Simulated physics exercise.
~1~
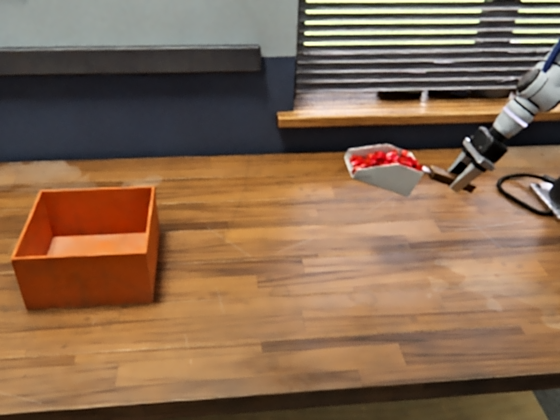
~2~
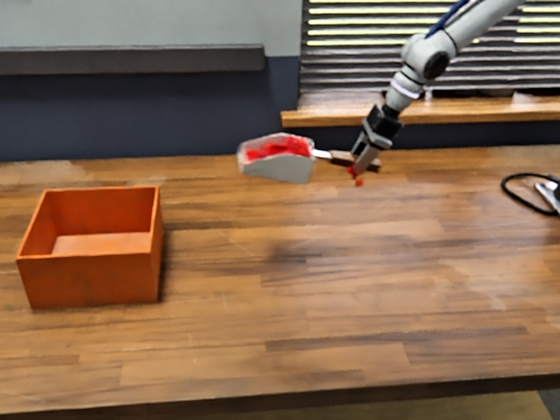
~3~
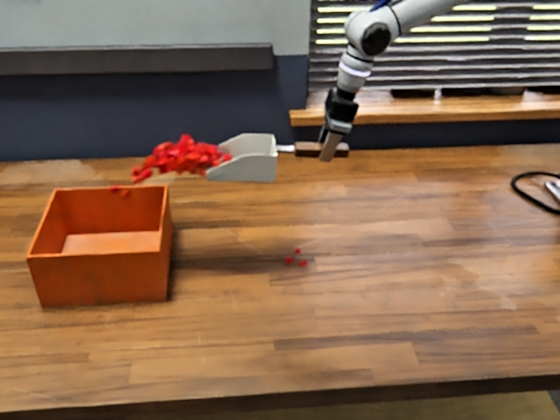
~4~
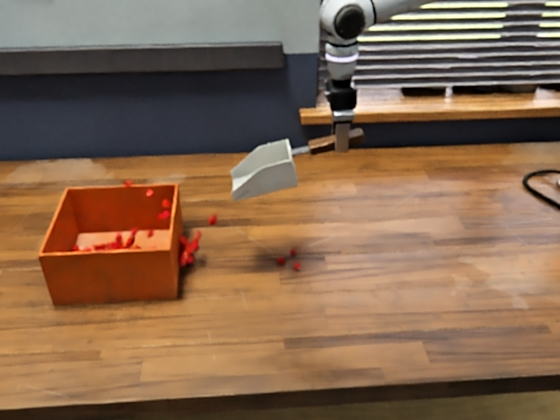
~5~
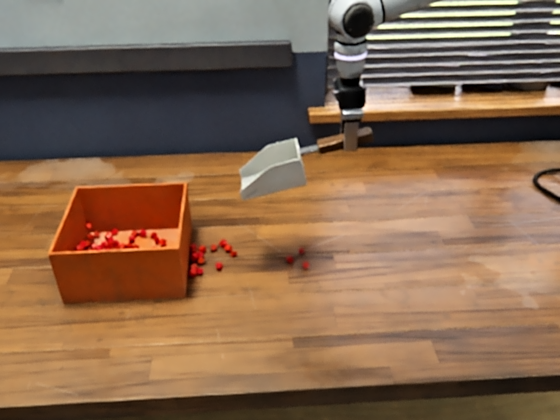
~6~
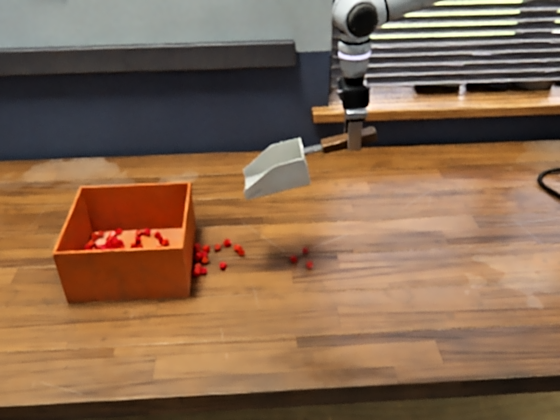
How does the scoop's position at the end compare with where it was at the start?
At the start the scoop was farther to the right, well away from the orange box. By the end it was farther left, held above the table much nearer to the box.
A robot arm swung a scoop heaped with small red pieces left across a wooden table and flung them toward an orange box, then held the emptied scoop still, with most pieces in the box and some scattered on the table.
